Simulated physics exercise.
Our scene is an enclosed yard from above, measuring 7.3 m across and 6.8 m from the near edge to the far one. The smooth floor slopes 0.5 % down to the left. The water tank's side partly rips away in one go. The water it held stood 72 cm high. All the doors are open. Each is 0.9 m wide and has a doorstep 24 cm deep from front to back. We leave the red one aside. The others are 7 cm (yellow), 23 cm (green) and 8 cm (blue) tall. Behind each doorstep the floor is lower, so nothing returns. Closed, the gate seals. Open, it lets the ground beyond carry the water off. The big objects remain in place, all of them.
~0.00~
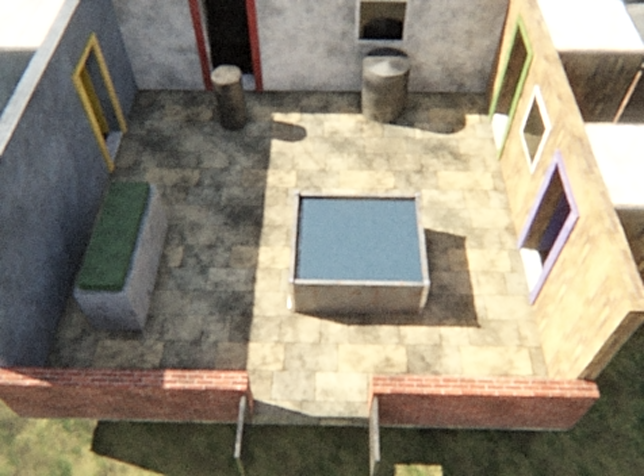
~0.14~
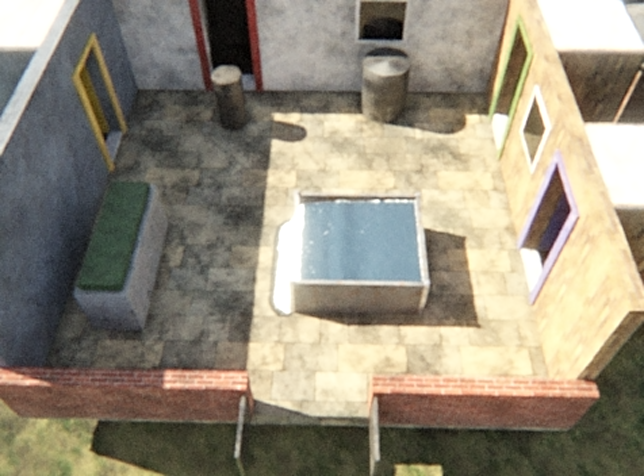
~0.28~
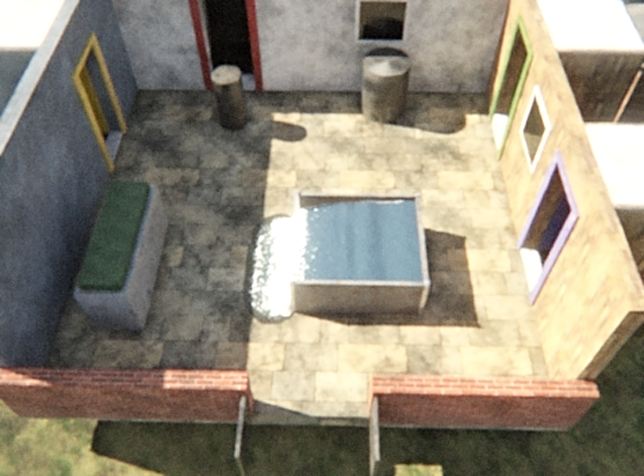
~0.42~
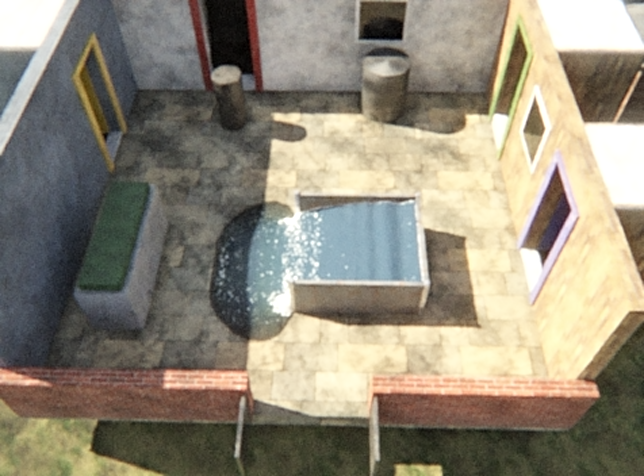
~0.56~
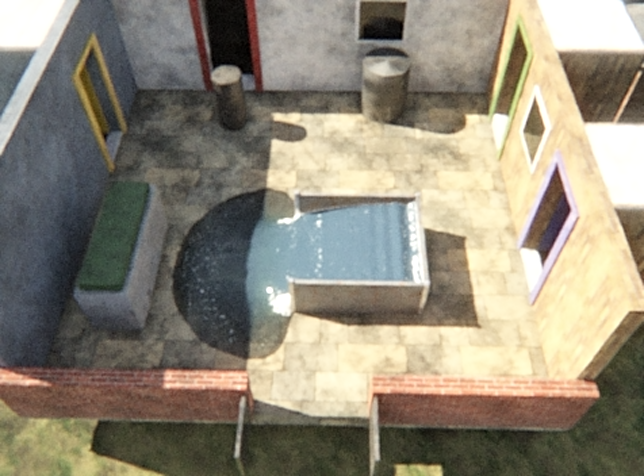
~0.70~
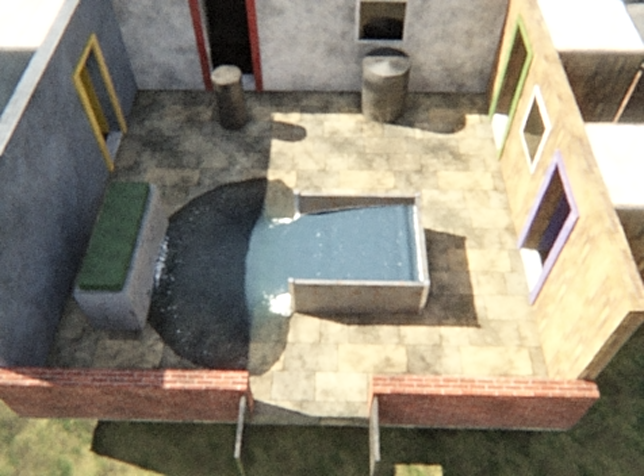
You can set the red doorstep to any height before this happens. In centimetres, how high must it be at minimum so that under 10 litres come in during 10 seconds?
At least 10 cm or so.
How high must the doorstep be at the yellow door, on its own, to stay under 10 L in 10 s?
For yellow: Close to 15 cm.
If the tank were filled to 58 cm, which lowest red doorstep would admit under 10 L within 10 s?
7.5 cm.
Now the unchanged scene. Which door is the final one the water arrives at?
I'd say the green one.
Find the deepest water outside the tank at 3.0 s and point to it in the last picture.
Near (137, 93).
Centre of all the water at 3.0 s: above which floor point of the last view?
The water is centred near (207, 254).
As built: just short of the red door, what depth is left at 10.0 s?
Lab note: Depth approx. 7.5 cm.
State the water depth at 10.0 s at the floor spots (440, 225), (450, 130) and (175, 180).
The depths come to about 4, 2 and 6 cm.
After 1.4 s water covers 25 % of the floor, deepest (42 cm) near (166, 270); it has not reached the red door.
After 3.0 s water covers 40 % of the floor, deepest (37 cm) near (137, 93); it has not reached the red door.
After 10.0 s water covers 95 % of the floor, deepest (10 cm) near (106, 187); 8 cm at the red door, 0 litres in over its 22 cm doorstep.
At the red door as built, the water arrived by 3.4 s and peaked near 15 cm at 6.0 s.
With a doorstep of 8.5 cm, 21 litres would have come in within the 10 s; with 11 cm, 6 litres. So under 10 litres takes about 10 cm.
